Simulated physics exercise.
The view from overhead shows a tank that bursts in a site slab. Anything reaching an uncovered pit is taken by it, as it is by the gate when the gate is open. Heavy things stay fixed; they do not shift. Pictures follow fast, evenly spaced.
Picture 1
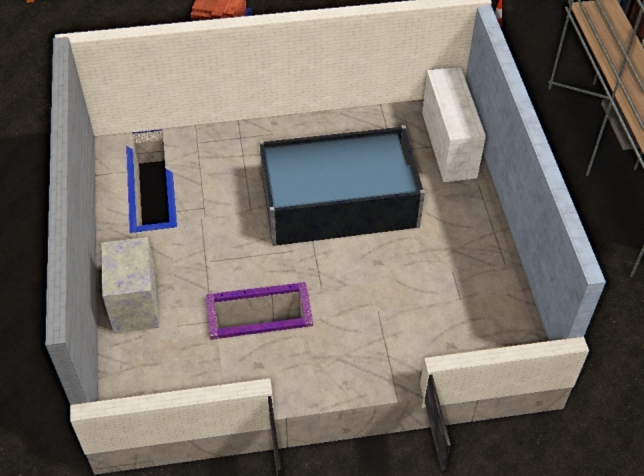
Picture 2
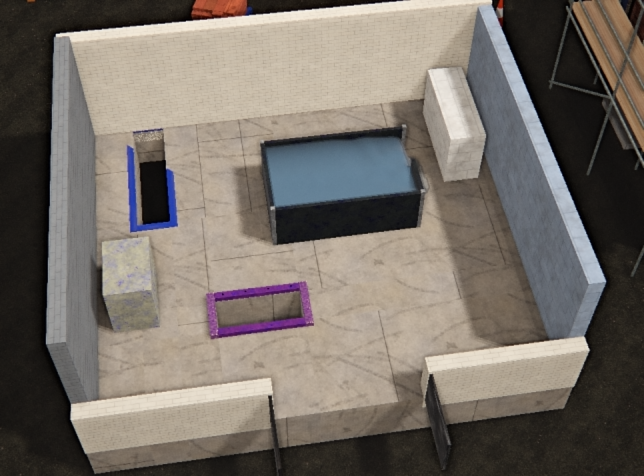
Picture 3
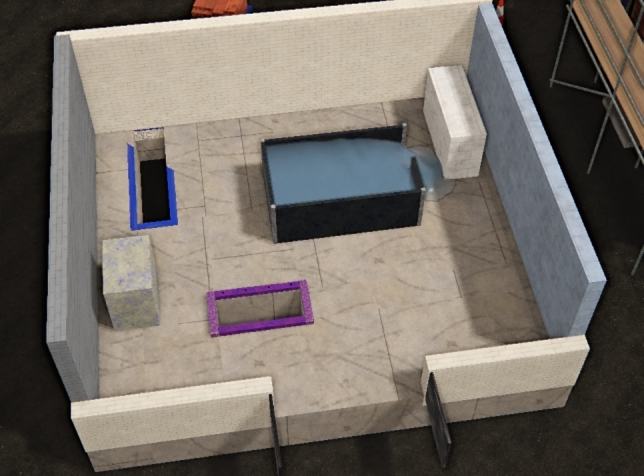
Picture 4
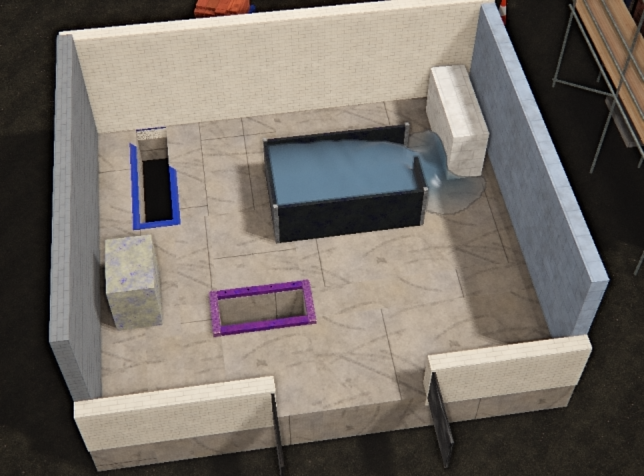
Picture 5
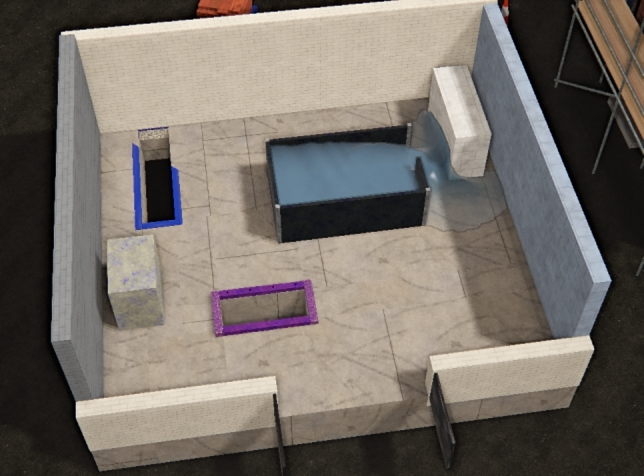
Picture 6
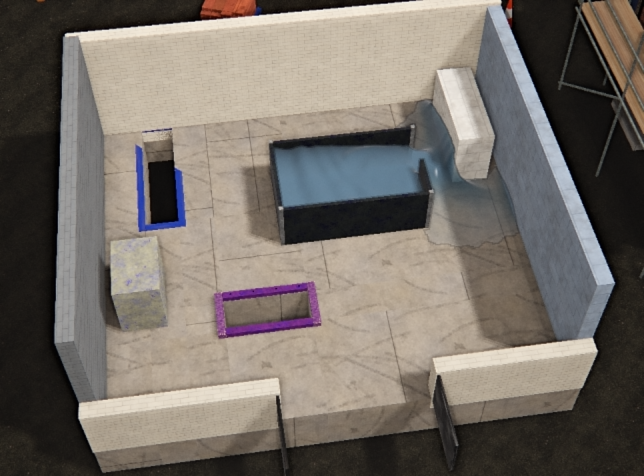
Water bursts from the right end of a dark tank and spreads across the floor.
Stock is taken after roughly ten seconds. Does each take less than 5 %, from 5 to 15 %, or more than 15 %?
It ends like this: The gate takes from 5 to 15 %; the blue pit takes more than 15 %; the purple pit takes less than 5 %.
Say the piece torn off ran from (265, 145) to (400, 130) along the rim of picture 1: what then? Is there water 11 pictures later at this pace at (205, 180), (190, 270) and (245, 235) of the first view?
Point 1: Inundated; point 2: Unwetted; point 3: Unwetted.
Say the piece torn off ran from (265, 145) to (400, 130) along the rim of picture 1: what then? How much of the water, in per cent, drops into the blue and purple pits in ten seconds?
Per cent: Blue 50, purple 0.
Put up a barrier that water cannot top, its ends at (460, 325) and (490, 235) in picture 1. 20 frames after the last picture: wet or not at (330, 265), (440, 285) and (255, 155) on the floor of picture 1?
Running through them in order, the first comes out free from flooding, the second taken by the flood and the last taken by the flood.
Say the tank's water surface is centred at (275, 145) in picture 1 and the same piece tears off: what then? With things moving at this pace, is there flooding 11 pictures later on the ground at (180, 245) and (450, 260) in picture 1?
Well, the first one would be bone-dry, and the second one soaked.
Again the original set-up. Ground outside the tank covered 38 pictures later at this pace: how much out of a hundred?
It works out to about 75 in a hundred.
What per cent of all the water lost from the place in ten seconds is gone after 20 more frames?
Around 15 %.
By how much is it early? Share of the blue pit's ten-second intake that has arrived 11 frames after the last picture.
That comes out to 0 per cent by my count.
A moment on, water covers 20 % of the floor; the gate 0 %, the blue pit 0 %, the purple pit 0 %.
Next, water covers 35 % of the floor; the gate 0 %, the blue pit 0 %, the purple pit 0 %.
Then, water covers 50 % of the floor; the gate 0 %, the blue pit 4 %, the purple pit 0 %.
Later, water covers 75 % of the floor; the gate 3 %, the blue pit 13 %, the purple pit 0 %.
In the end, water covers 90 % of the floor; the gate 8 %, the blue pit 22 %, the purple pit 0 %.
